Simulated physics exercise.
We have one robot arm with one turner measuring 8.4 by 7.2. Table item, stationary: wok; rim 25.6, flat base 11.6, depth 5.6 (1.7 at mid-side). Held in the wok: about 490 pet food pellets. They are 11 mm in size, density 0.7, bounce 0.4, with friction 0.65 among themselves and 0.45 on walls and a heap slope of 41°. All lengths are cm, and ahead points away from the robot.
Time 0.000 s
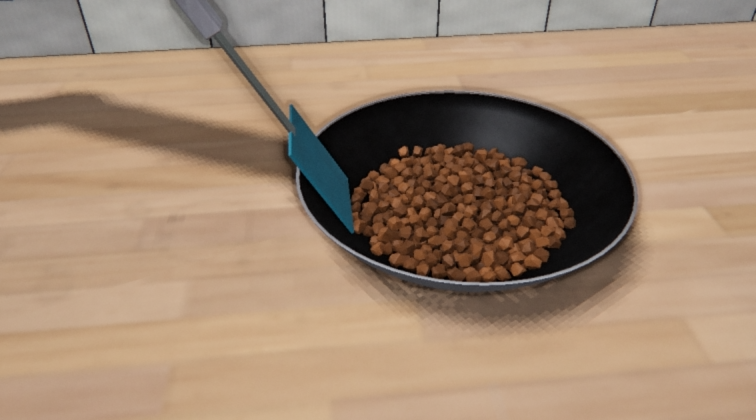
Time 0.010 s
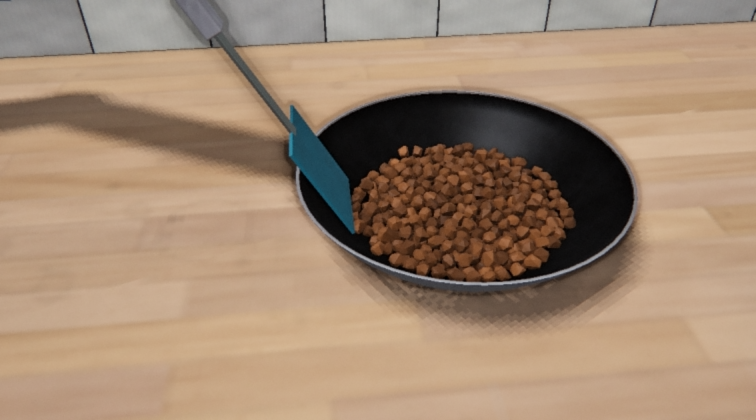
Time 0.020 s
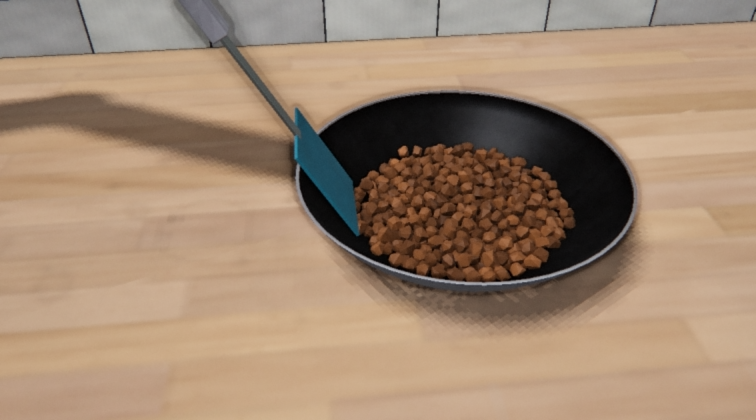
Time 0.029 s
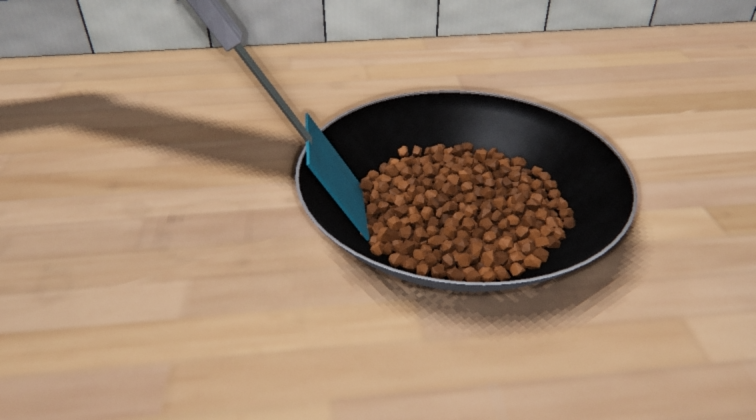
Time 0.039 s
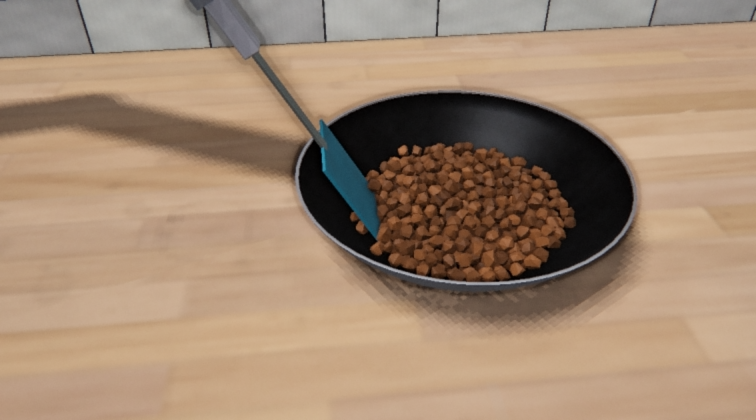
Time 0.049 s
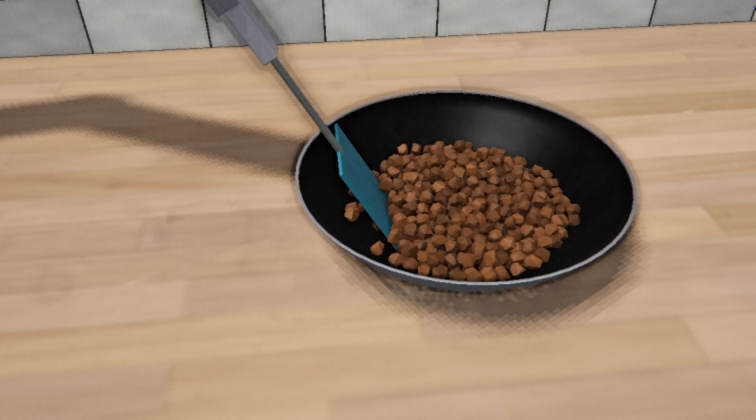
A teal turner with a grey handle slants down from the upper left into a black wok on a pale wooden counter, seen from above at an angle, with grey-white tiles behind. Small brown pellets lie heaped in the wok. Barely moving at first, the turner then slides a short way right into the heap's left edge, nudging pellets and leaving a few behind it, while the camera stays still.
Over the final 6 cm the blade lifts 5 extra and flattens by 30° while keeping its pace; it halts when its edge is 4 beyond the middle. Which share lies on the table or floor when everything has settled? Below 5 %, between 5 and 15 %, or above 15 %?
Between 5 and 15 %.
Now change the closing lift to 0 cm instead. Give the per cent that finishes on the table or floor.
I'd reckon around 0 per cent.
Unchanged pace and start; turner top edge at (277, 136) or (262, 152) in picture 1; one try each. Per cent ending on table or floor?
Some 10 and 10 per cent.
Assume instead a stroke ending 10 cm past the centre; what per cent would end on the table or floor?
That would give close to 40 per cent.
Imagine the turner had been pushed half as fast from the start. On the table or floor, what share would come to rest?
I'd say close to 0 per cent.
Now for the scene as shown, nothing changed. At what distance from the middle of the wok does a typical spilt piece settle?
I reckon close to 34 centimetres.
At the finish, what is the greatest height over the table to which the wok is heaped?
Some 6.5 cm above the table.
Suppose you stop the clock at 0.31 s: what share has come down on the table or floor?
It comes to some 4 in a hundred.
After 0.07 s, sloping 60°, highest piece 6 above the table; 487 in the wok.
After 0.10 s, sloping 50°, highest piece 13 above the table; 485 in the wok, 2 on the blade or in flight.
After 0.31 s, sloping 31°, highest piece 42 above the table; 437 in the wok, 24 on the table or floor, 26 on the blade or in flight.
After 1.36 s, sloping 31°, highest piece 6 above the table; 437 in the wok, 50 on the table or floor.
In the end, 437 in the wok, 50 on the table or floor. That is 10 % on the table or floor.
